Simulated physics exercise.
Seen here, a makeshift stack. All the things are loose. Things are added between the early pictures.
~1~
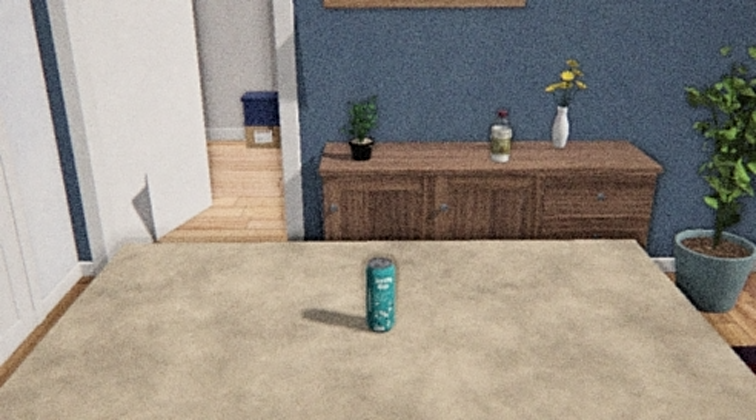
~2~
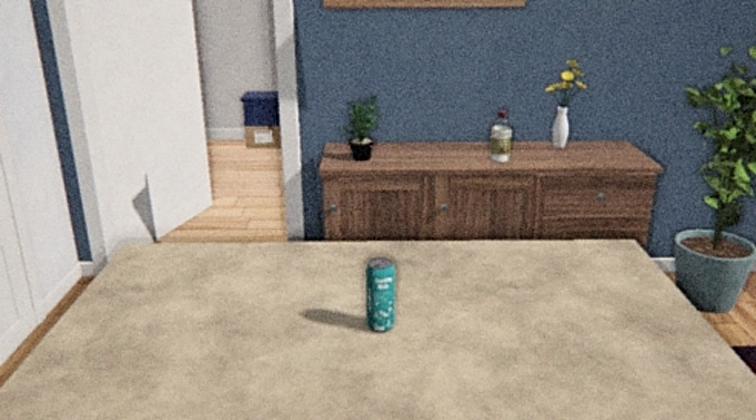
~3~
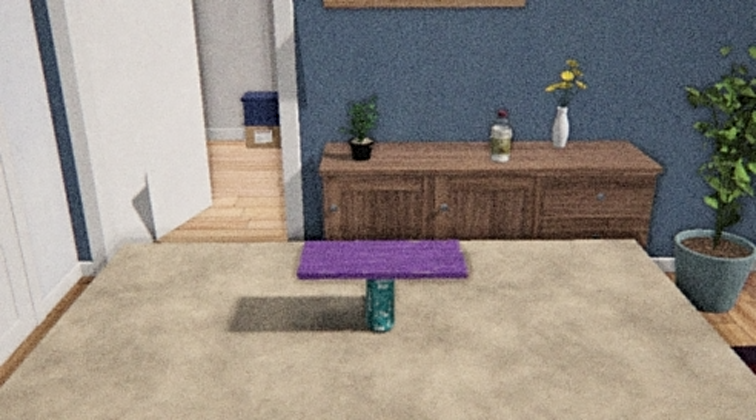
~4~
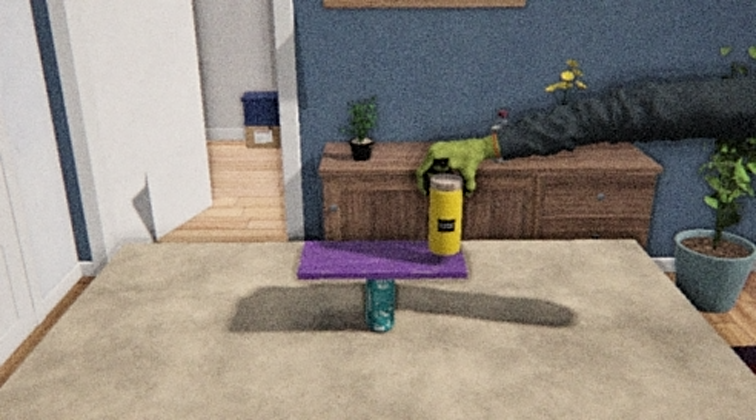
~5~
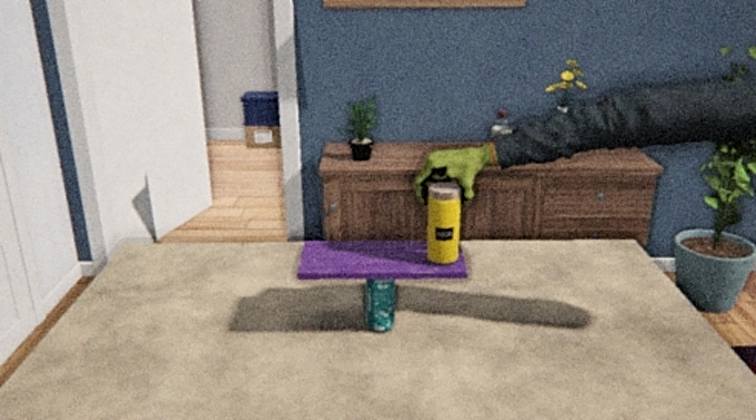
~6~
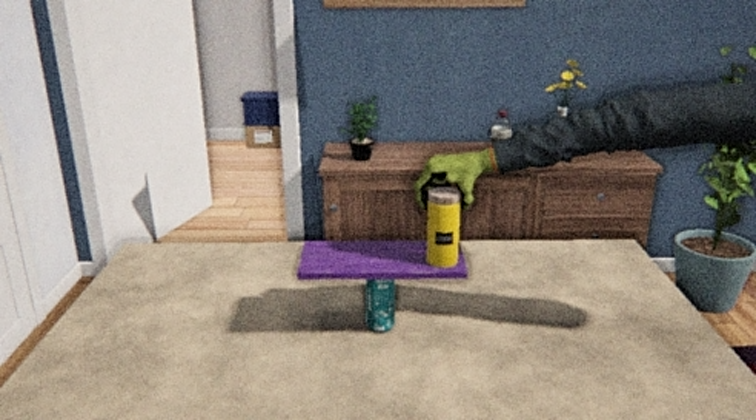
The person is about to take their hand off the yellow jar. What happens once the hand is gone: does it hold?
As it turns out, it loses its balance.
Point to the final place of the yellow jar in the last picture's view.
Near (549, 330).
Then, 0.40 s later than the last frame, yellow jar now fallen; purple board tilted by 53°.
Then, 0.50 s later than the last frame, purple board tilted by 59°; turquoise can moved a little.
Then, 0.70 s later than the last frame, purple board and turquoise can now fallen.
Then, 0.80 s later than the last frame, things are still on the move.
When it is over, fallen, purple board, turquoise can and yellow jar. End places, in pixels of the last picture, yellow jar near (549, 330). The stack comes apart.
